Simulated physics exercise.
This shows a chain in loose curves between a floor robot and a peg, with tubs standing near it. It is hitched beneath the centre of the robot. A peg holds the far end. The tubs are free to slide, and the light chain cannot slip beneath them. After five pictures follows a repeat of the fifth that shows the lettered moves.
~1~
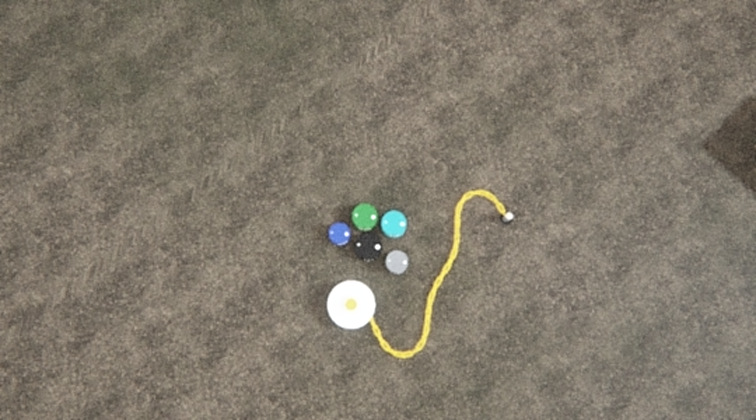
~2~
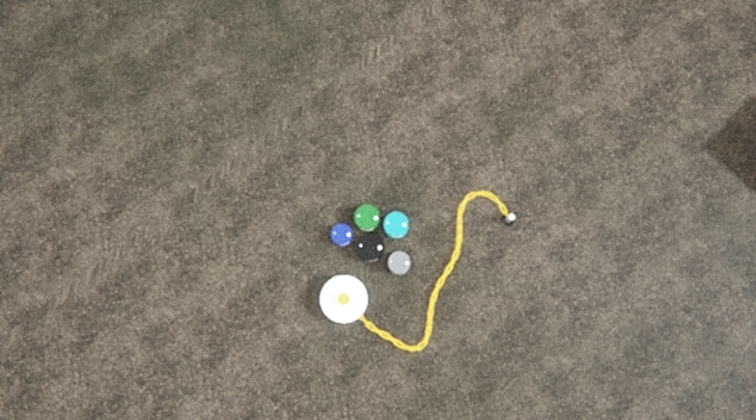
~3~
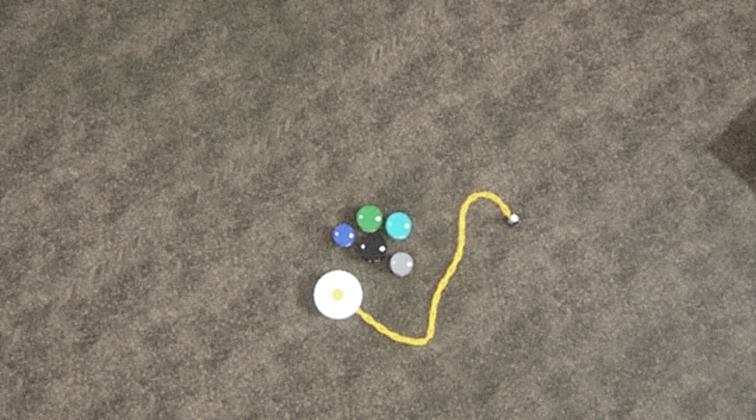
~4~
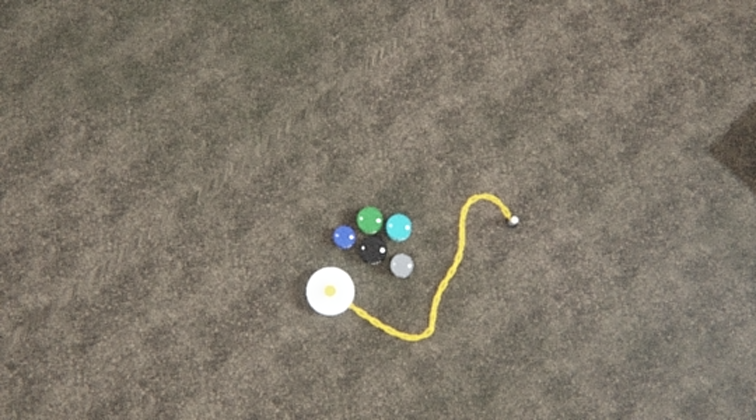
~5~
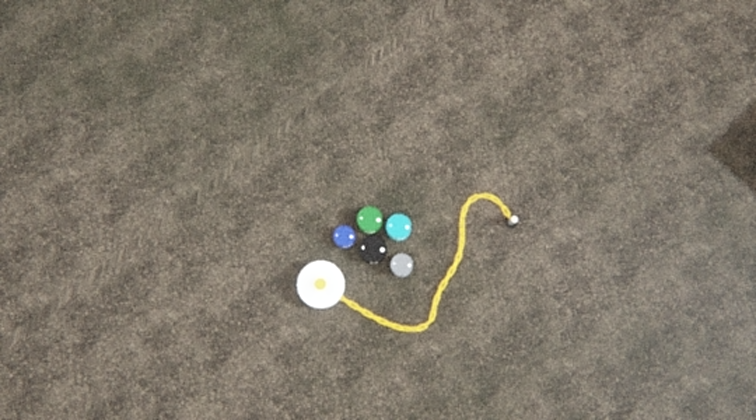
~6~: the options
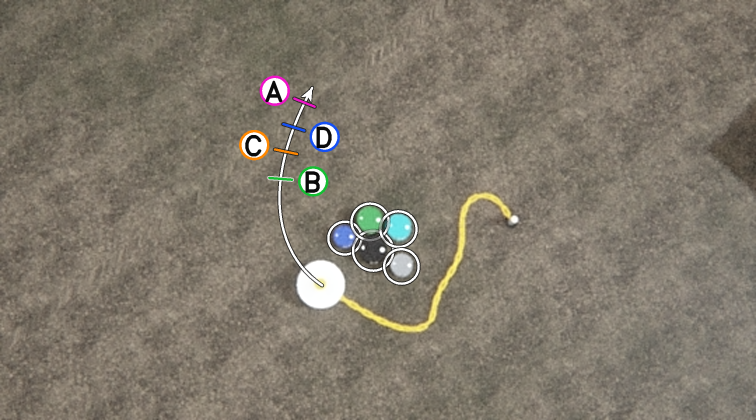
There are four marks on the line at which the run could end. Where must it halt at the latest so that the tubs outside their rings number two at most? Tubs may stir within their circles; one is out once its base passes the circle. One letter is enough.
C.
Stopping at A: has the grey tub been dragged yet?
By then, yes.
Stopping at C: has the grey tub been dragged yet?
By then, yes.
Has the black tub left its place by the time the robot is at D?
By then, yes.
On the marked copy, A at (305, 103); B at (281, 179); C at (286, 152); D at (294, 127); the route from (322, 285) via (280, 184) to (312, 88).
Taking C. A third of the way, robot (287, 244).
Two thirds of the way, robot (278, 193).
When it is over, robot (285, 149); grey tub (401, 256); one over the rings.
As for the rest, A has five over the rings; B is within the limit but short; D has four over the rings.
